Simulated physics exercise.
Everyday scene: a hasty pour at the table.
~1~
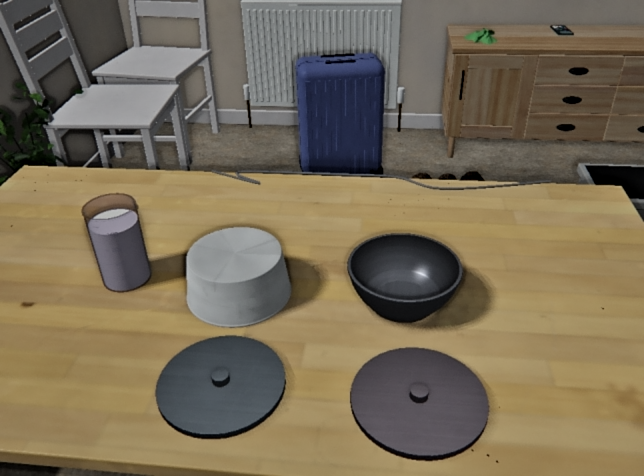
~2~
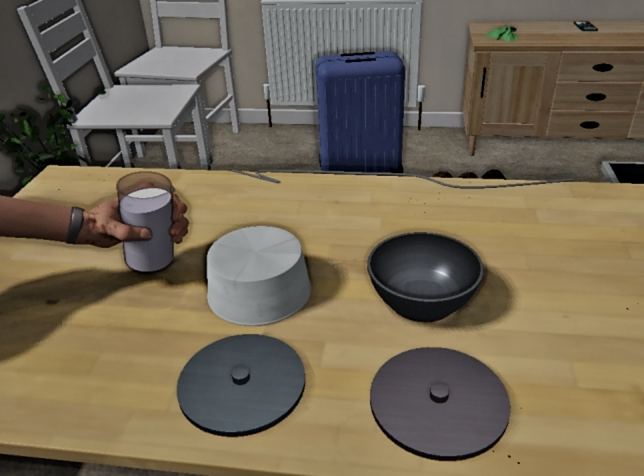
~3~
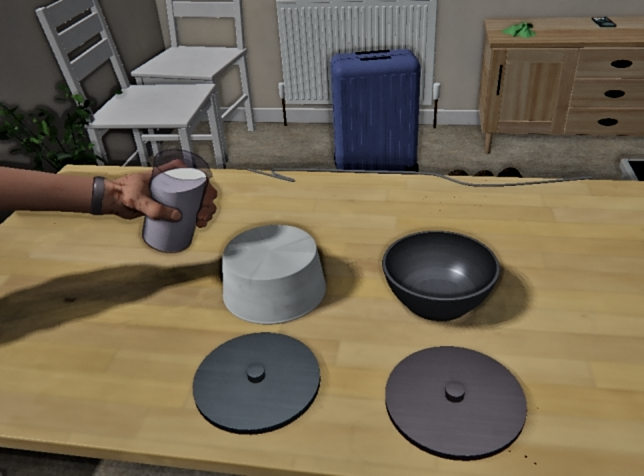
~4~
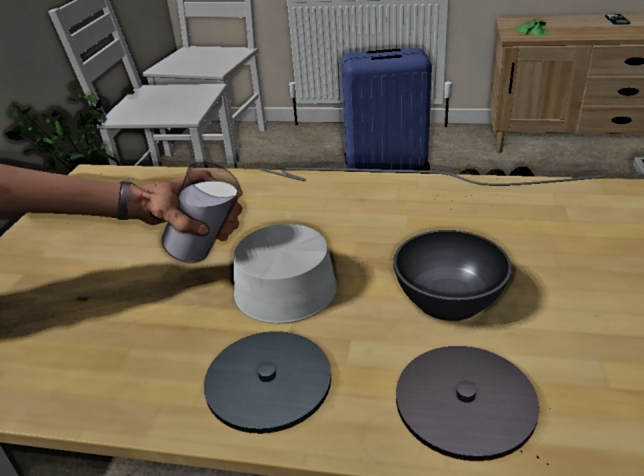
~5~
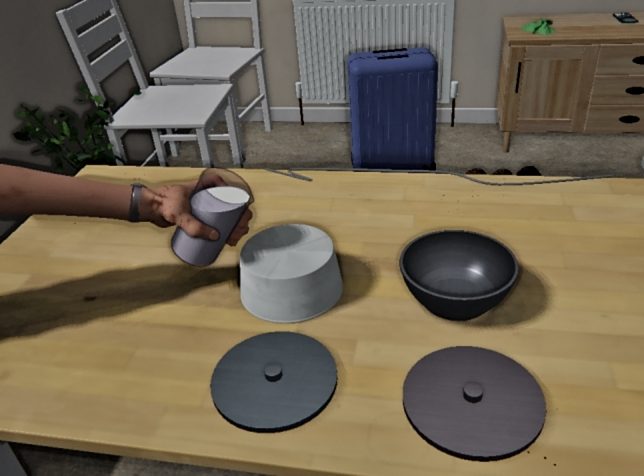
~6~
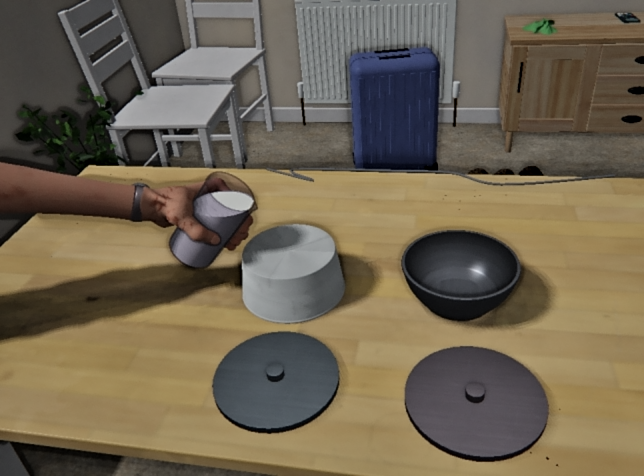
A hand lifting a nearly full beaker from a wooden table, moving it right and tilting it beside an upside-down tub.
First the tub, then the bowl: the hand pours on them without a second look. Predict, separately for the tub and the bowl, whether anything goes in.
One by one: The tub is going to let it slide off the outside; the bowl is going to gather it.
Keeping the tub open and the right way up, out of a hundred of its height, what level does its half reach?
About 20 %.
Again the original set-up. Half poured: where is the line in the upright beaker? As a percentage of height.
Some 40 per cent, I reckon.
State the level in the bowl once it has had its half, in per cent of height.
About 35 per cent.
A moment on, it runs off the upturned base of the tub.
Further on, the milk goes into the bowl.
When it is over, the tub is empty, in a puddle; the bowl has its share inside.
